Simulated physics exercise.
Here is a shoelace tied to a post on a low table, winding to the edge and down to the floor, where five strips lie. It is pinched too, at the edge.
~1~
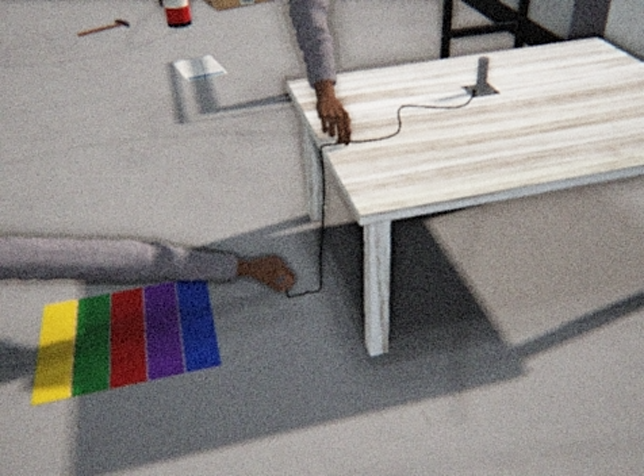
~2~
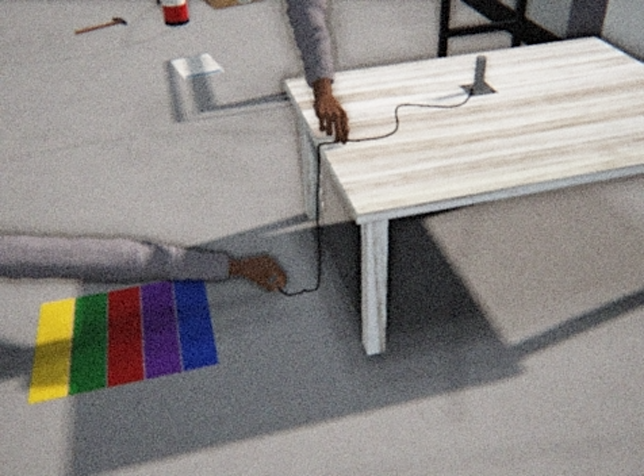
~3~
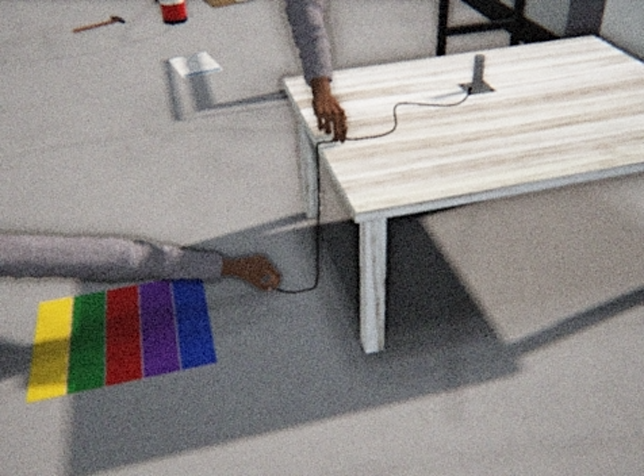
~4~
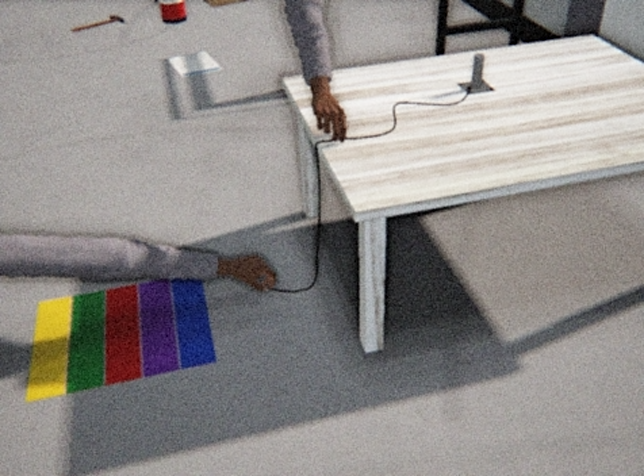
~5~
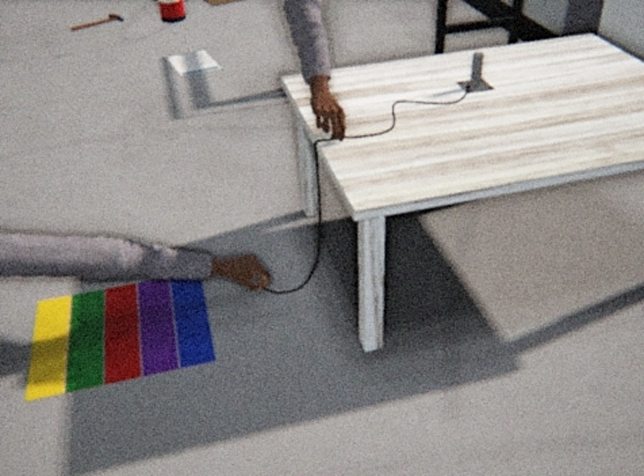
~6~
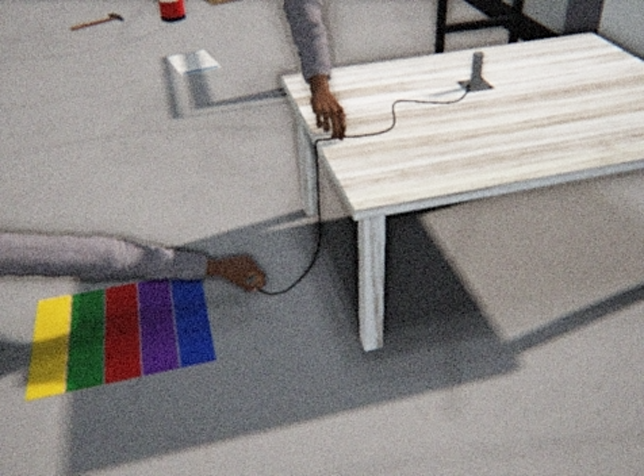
In a grey-floored room seen from above at an angle, a pale wood-grained table stands on the right, with a hammer and a red container behind at upper left. A dark cord winds from a small grey post to the table's edge, pinched there by one hand, and hangs to another above yellow, green, red, purple and blue strips. The lower hand draws the cord's end slightly left while the upper hand stays put and the view shifts barely.
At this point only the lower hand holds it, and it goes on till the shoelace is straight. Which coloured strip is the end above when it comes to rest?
The red one.
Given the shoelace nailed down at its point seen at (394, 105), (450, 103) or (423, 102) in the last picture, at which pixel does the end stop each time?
First try (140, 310), second try (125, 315), third try (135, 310).
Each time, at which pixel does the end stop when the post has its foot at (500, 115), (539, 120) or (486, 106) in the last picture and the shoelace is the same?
In pixels, the answers are (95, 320), (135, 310) and (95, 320).
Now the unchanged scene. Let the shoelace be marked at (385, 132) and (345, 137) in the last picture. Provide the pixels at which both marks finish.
Well, the first one sits at (331, 131), and the second one sits at (297, 153).
A little later, end near (169, 305); over purple.
Next, end near (136, 311); over red.
When it is tight, end near (115, 315); over red. It halts on the red strip.
